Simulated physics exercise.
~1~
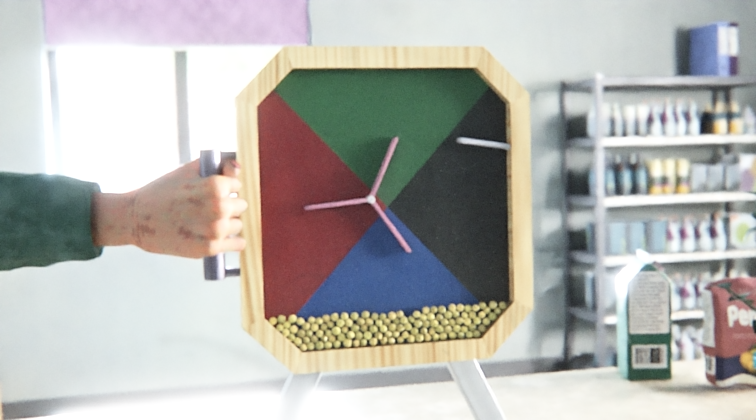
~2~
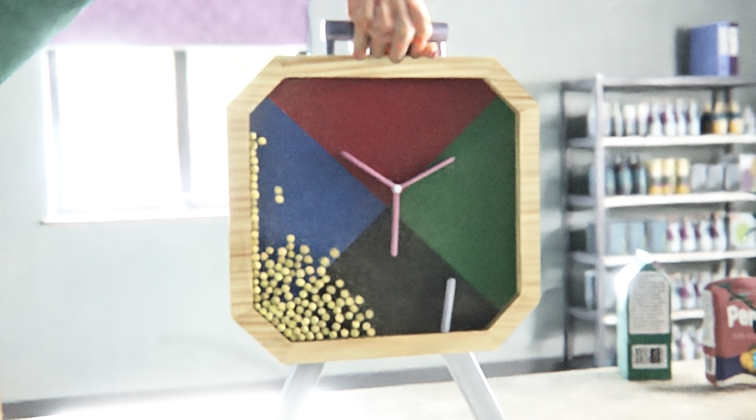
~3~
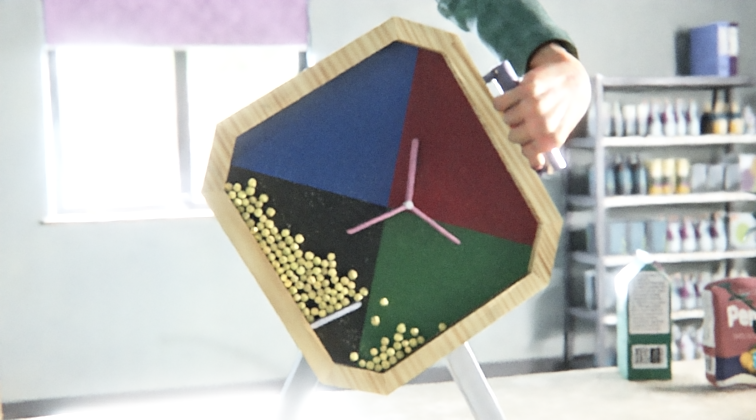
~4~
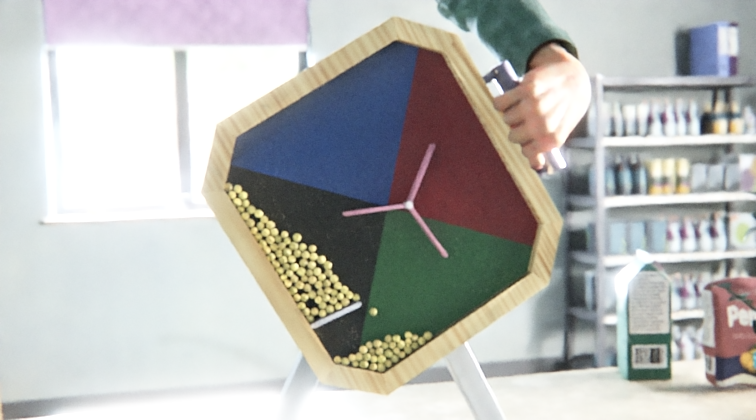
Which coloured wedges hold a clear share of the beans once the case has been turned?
The black and green wedges do, with most of the beans on black and a smaller group on green. The red and blue wedges end up with none.
